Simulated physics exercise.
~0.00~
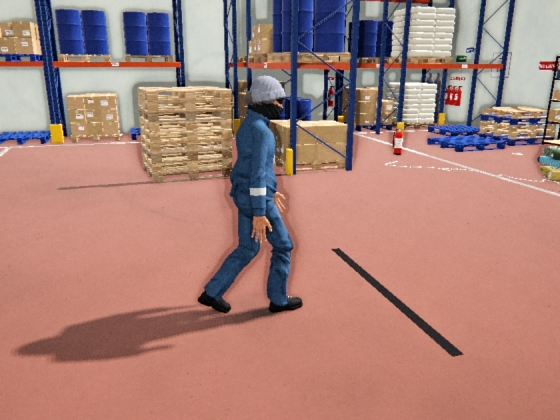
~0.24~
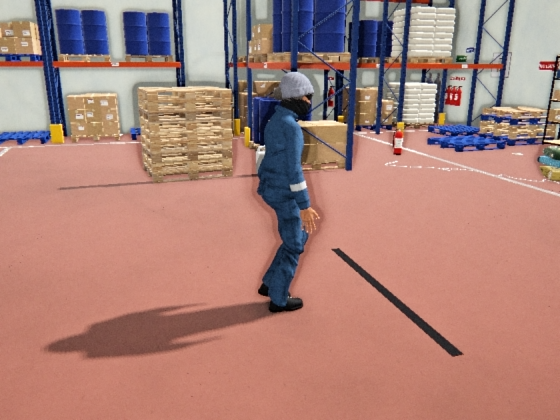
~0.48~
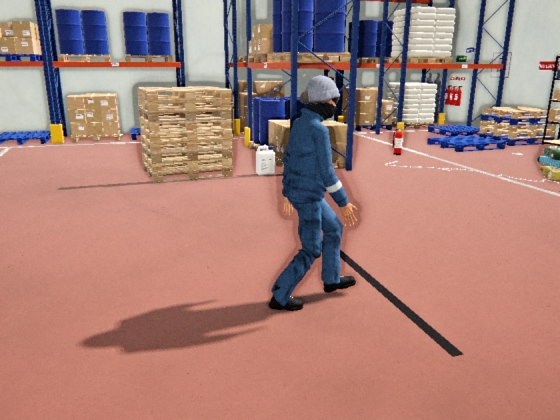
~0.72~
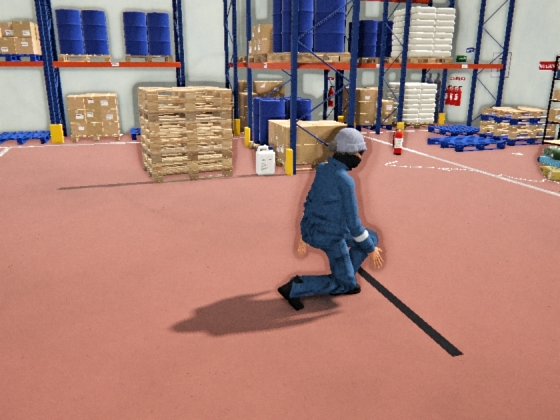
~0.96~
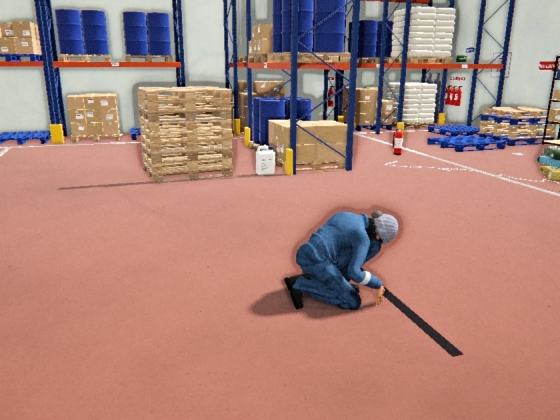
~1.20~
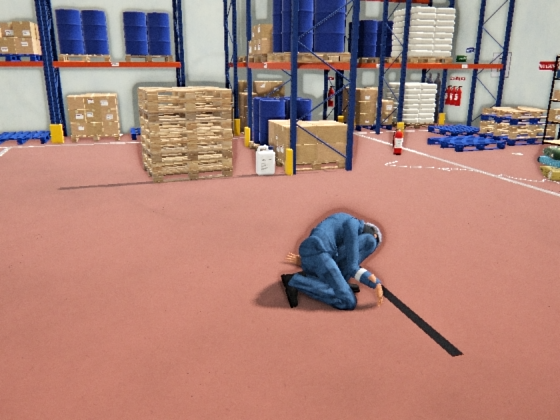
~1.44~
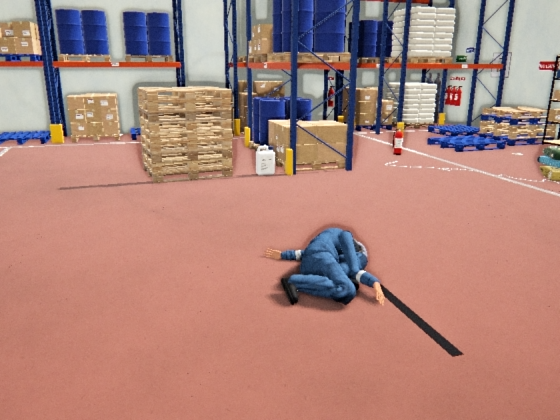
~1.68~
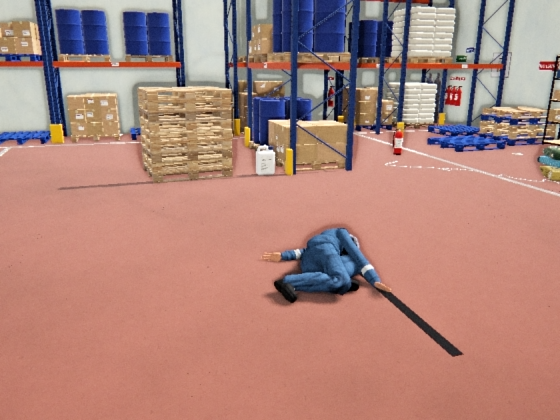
Worker in blue coveralls and grey cap walking right across a warehouse floor, sinking to the knees and crumpling beside a black strip.
